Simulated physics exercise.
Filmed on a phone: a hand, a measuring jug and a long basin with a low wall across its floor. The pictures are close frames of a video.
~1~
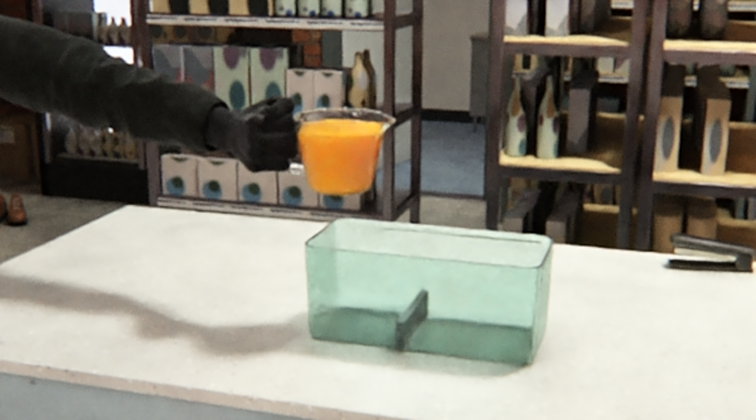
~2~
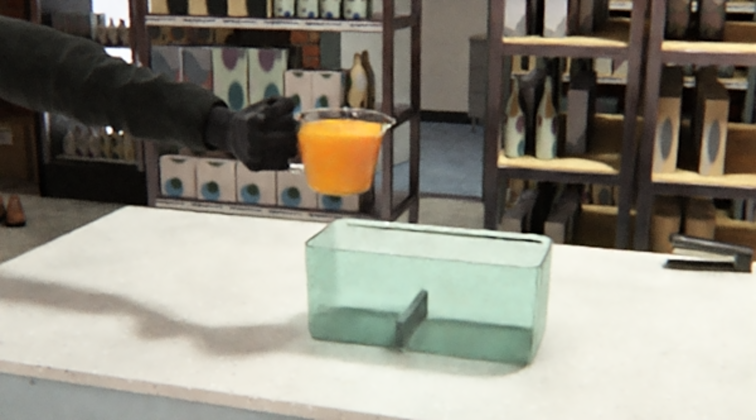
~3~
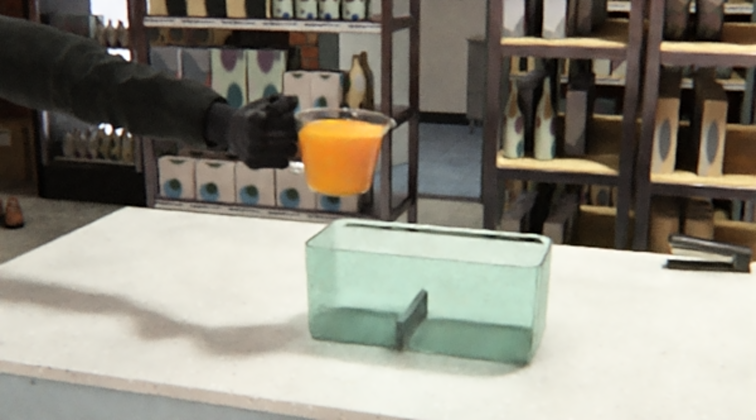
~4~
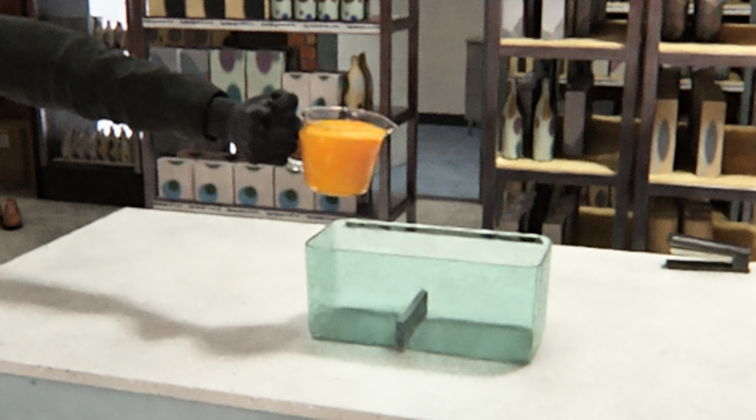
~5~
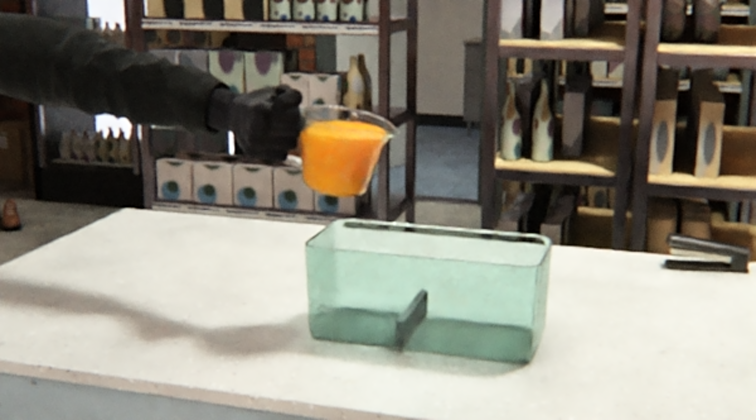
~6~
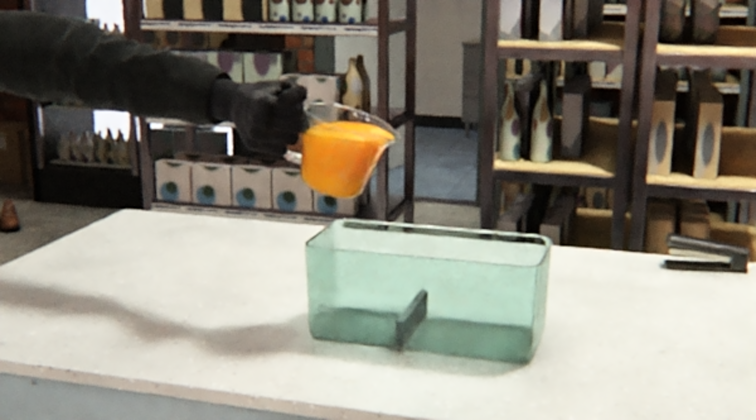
A black-gloved hand on a dark-sleeved arm reaches in from the left, holding a clear measuring jug of bright orange liquid above a pale tabletop. Below the jug sits a long, translucent green basin with a low wall across its floor, with stocked shelves behind and a dark object at right. Seen from slightly above by a still camera, the jug tilts gradually to the right, its liquid staying inside.
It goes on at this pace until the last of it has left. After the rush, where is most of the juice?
Most lies in the right-hand part.
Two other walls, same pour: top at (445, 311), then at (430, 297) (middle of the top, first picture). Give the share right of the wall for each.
Roughly 25 per cent, and 45 per cent.
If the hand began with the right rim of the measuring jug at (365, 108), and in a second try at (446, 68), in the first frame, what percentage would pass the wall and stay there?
First some 35, then 85 per cent.
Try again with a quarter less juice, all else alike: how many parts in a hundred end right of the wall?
Some 70 per cent.
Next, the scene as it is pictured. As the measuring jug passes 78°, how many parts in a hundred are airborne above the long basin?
Close to 25 per cent.
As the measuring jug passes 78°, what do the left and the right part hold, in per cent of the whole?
Near 0 on the left, 25 on the right.
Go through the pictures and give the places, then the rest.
In the first picture, tilt 0°; pouring edge (395, 121); surface from (303, 125) to (383, 130); the long basin's rim runs from (320, 233) to (547, 254); the wall's top is at (413, 306).
In the second picture, tilt 1°; pouring edge (395, 122); surface from (303, 124) to (383, 130).
In the third picture, tilt 3°; pouring edge (396, 124); surface from (304, 124) to (384, 131).
In the fourth picture, tilt 6°; pouring edge (398, 128); surface from (306, 125) to (385, 132).
In the fifth picture, tilt 10°; pouring edge (400, 133); surface from (308, 126) to (388, 133).
In the sixth picture, tilt 16°; pouring edge (402, 139); surface from (309, 128) to (394, 135).
A moment on, the tilt is 78° and 52 per cent is still to pour, 0 is left of the wall and 24 right of it.
Next, the tilt is 111° and 4 per cent is still to pour, 20 is left of the wall and 73 right of it.
Then the tilt is 114° and 0 per cent is still to pour, 25 is left of the wall and 75 right of it.
Later the tilt is 114° and 0 per cent is still to pour, 26 is left of the wall and 73 right of it.
Finally, 26 per cent lies left of the wall, 74 right of it and 0 outside.
